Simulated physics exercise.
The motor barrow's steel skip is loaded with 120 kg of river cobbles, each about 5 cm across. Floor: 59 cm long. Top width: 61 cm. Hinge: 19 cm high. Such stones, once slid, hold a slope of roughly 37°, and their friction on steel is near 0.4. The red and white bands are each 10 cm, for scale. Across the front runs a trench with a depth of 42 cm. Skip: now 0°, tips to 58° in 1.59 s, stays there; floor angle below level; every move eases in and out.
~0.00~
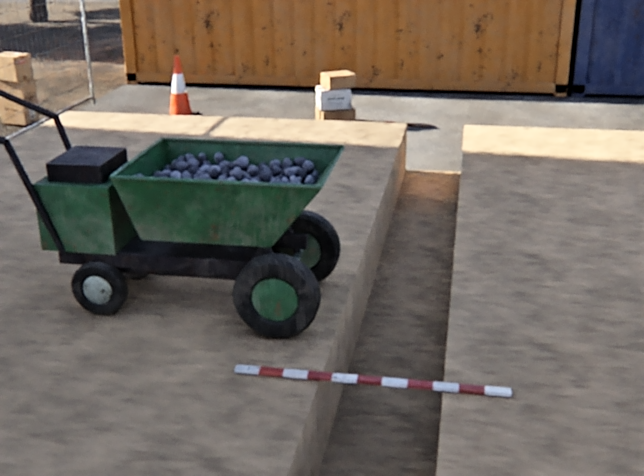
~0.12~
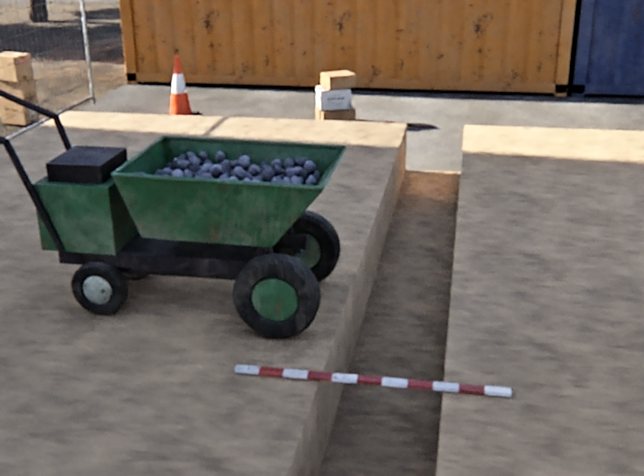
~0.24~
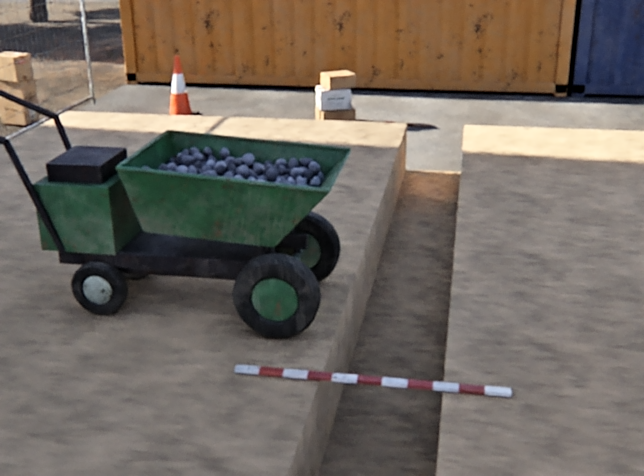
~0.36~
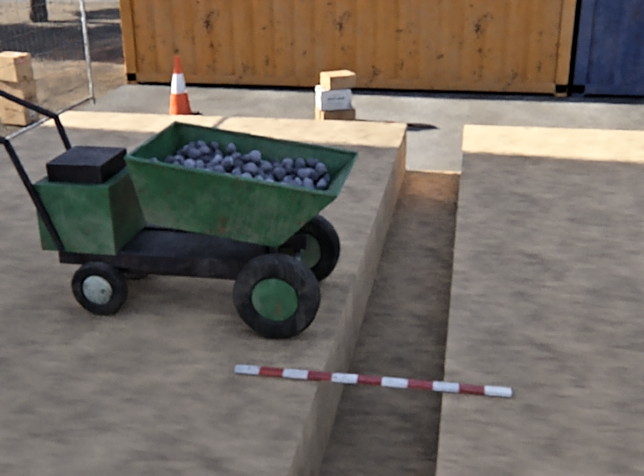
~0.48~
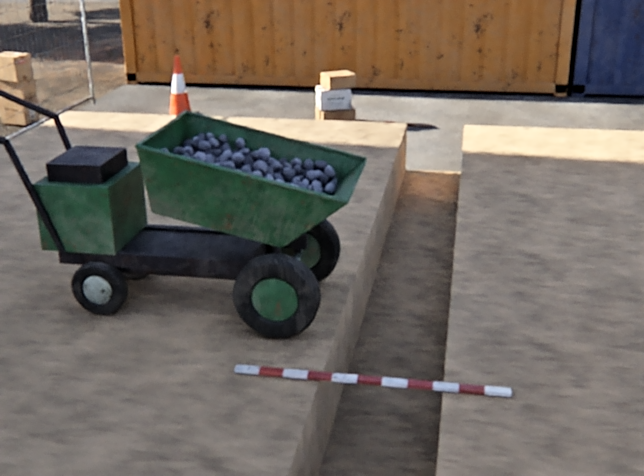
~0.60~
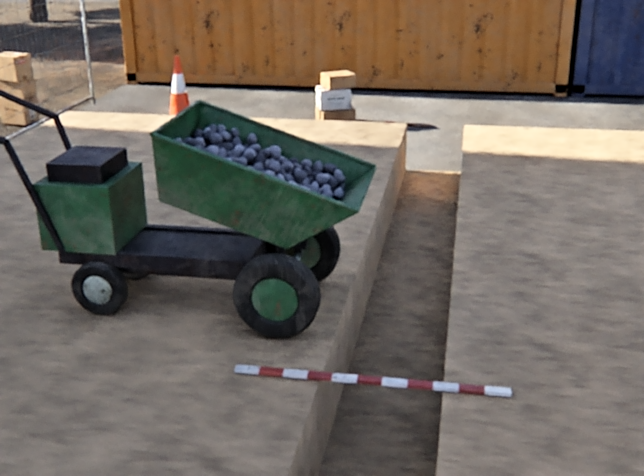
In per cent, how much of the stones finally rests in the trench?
Roughly 45 per cent of them.
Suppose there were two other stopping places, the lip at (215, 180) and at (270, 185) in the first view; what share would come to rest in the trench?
50 % and 65 %.
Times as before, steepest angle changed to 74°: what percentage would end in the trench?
Some 65% would finish there.
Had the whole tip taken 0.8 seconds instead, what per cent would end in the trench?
Expected share: Around 35%.
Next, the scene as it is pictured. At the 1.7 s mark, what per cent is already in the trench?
About 10%.
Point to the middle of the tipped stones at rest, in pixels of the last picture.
Roughly at pixel (425, 386).
After 1.2 s the floor is at 49°; 100 % in the skip; the foremost stones are at (383, 233).
After 1.7 s the floor is at 58°; 89 % in the skip, 9 % in the trench, 2 % past the trench; the foremost stones are at (466, 315).
After 2.0 s the floor is at 58°; 65 % in the skip, 20 % in the trench, 15 % past the trench; the foremost stones are at (550, 331).
After 4.0 s the floor is at 58°; 39 % in the skip, 45 % in the trench, 16 % past the trench; the foremost stones are at (632, 337).
